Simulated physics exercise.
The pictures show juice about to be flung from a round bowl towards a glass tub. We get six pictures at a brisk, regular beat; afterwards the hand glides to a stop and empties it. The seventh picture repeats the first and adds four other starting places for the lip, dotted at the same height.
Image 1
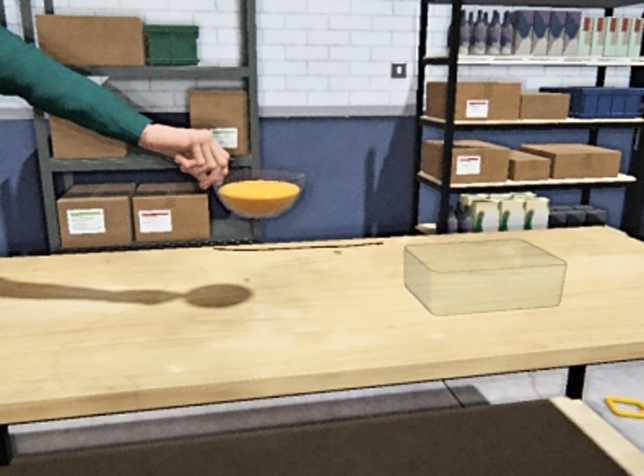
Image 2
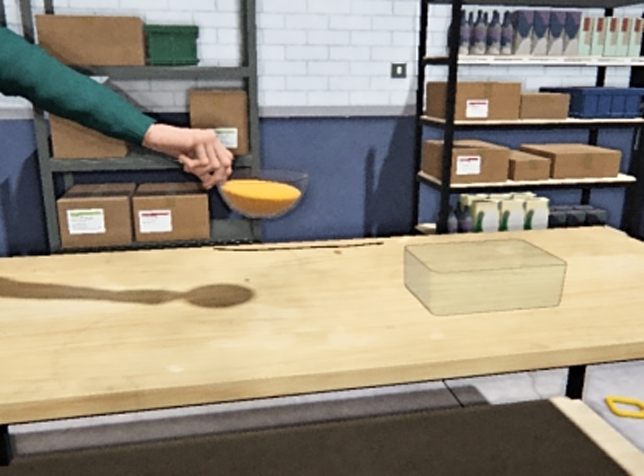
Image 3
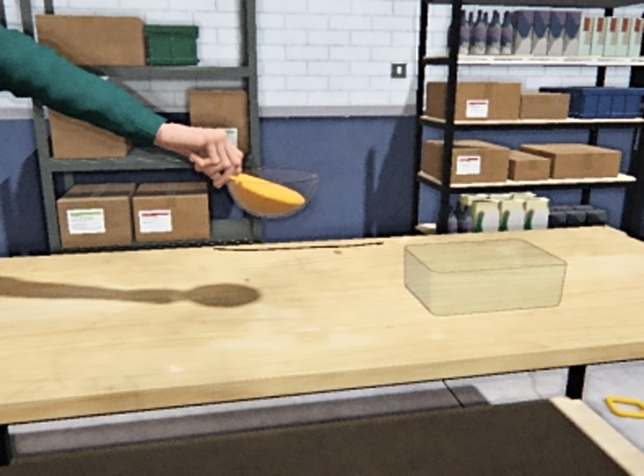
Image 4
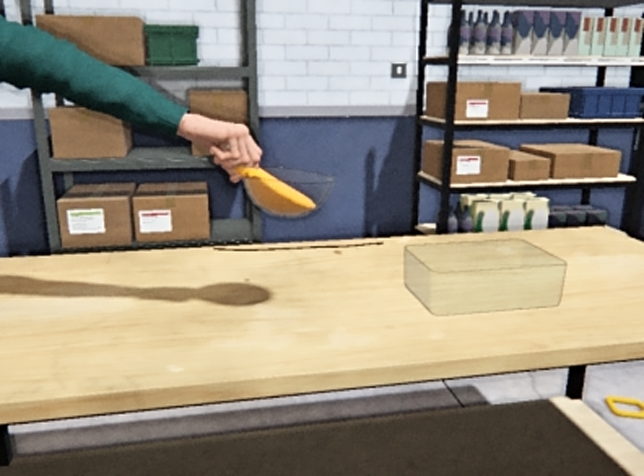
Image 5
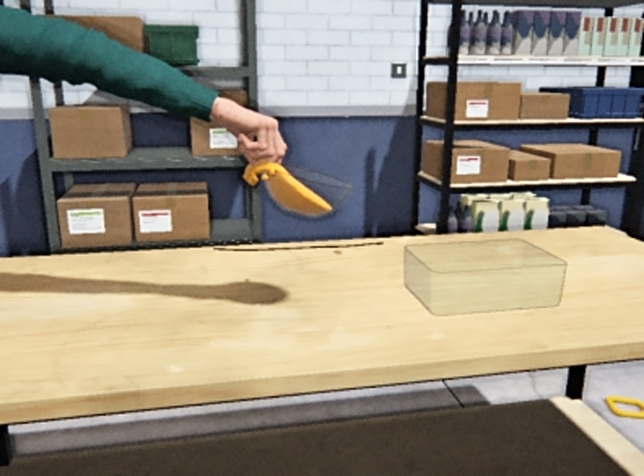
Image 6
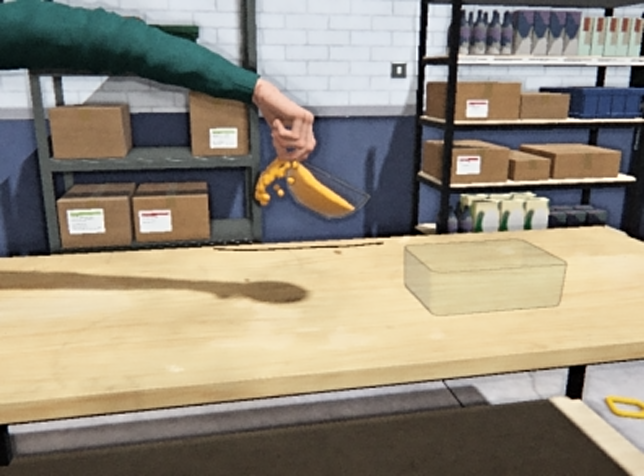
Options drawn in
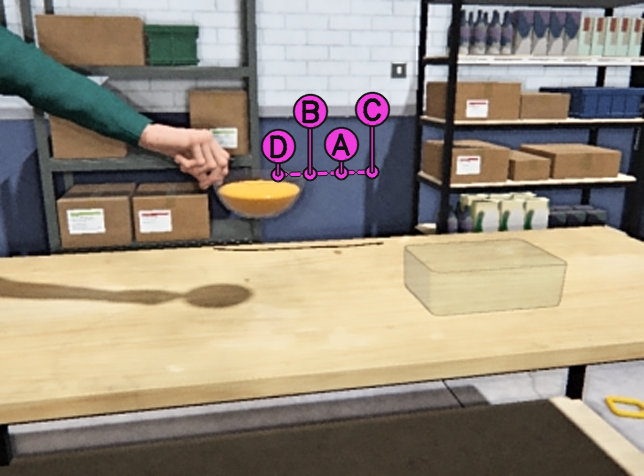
A hand in a green sleeve holds a clear round bowl of orange juice above a pale wooden table, seen from a fixed view in a storeroom. A clear glass tub rests on the table's right side, with cardboard boxes on shelves behind. The arm moves a little rightward, the bowl tilts down to the right, and juice slops over the rim near the hand.
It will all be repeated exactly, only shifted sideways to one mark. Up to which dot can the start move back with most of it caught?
I would pick spot D.
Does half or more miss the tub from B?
No, that is safe.
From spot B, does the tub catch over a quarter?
Yes, clearly.
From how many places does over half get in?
All four.
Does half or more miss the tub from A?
No, not at all.
In magenta, A at (341, 172); B at (310, 173); C at (372, 171); D at (278, 174).
If A is chosen, about 81 % lands in the tub, 13 % falls short and 6 % goes beside or beyond.
If B is chosen, about 72 % lands in the tub, 12 % falls short and 15 % goes beside or beyond.
If C is chosen, about 81 % lands in the tub, 8 % falls short and 11 % goes beside or beyond.
If D is chosen, about 62 % lands in the tub, 29 % falls short and 9 % goes beside or beyond.
